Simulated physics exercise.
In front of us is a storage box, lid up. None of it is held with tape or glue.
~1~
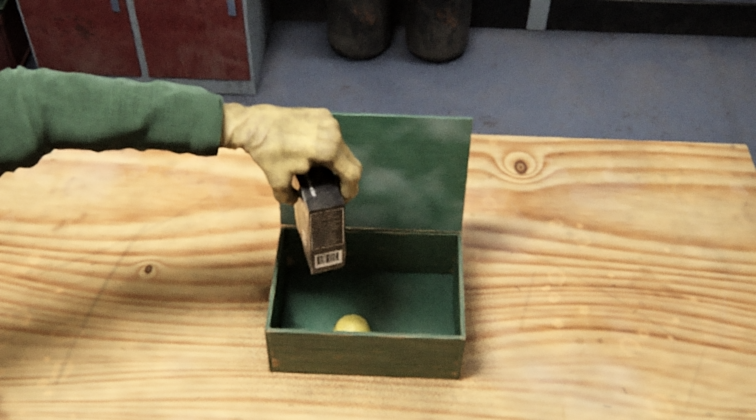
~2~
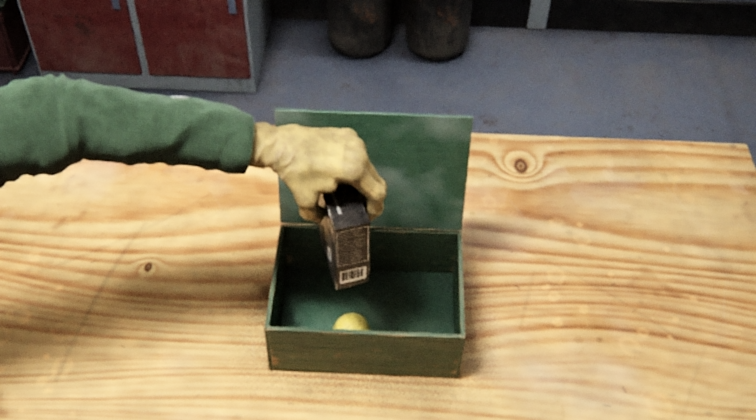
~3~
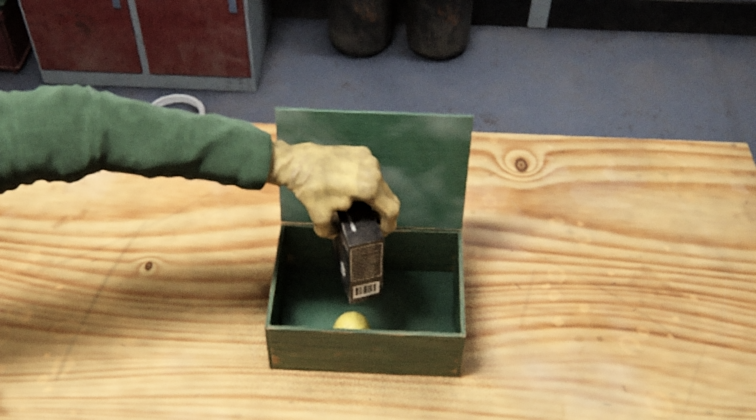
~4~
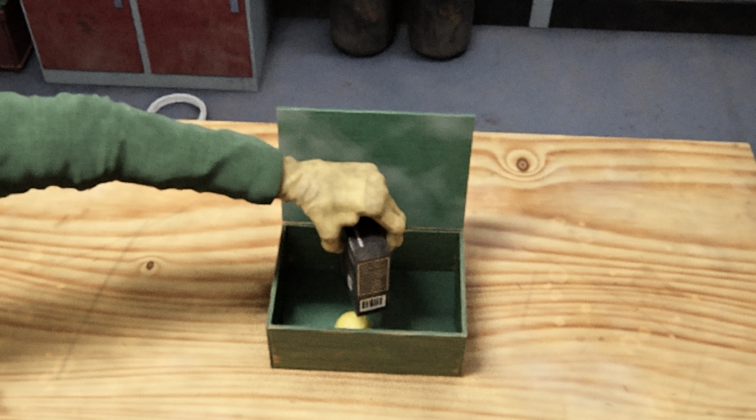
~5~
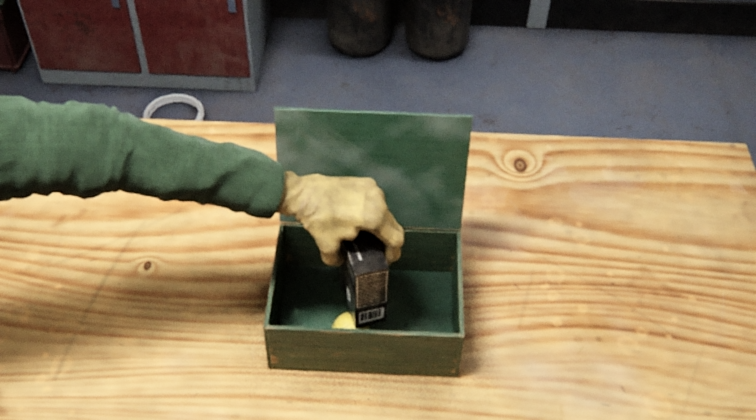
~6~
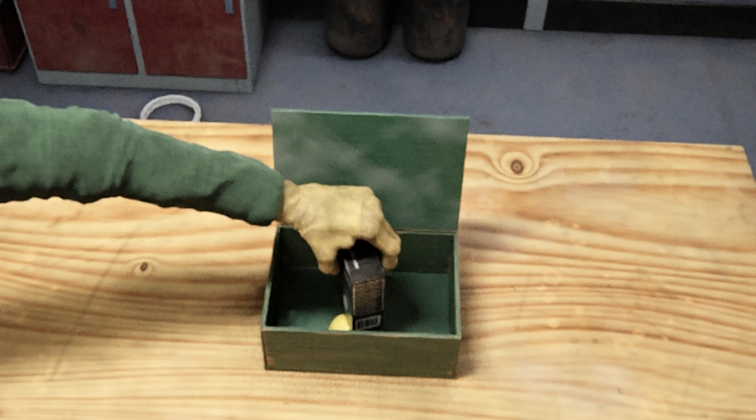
Gloved hand in a green sleeve lowering a small black packet into an open green box beside a yellow ball.
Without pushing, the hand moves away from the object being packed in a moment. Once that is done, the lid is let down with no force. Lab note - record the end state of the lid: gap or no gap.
Most likely there will be no gap under the lid.
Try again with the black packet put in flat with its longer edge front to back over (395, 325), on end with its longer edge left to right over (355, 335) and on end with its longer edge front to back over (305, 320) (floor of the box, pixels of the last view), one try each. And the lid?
Okay, so first it closes properly, then it closes properly, and last it doesn't close.
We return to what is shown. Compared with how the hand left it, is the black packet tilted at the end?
By the end the black packet has leaned over.
Then, 1.00 s past the last view, lid starting down; black packet on its side near (402, 308); yellow lemon displaced about its own width.
Then, 1.70 s past the last view, lid 47° above the rim; black packet on its side near (402, 308); yellow lemon displaced about its own width.
Finally, lid shut; down or leaning hard in the box, black packet; moved from the start, yellow lemon. Final places as the last picture's camera would see them, black packet near (402, 308).
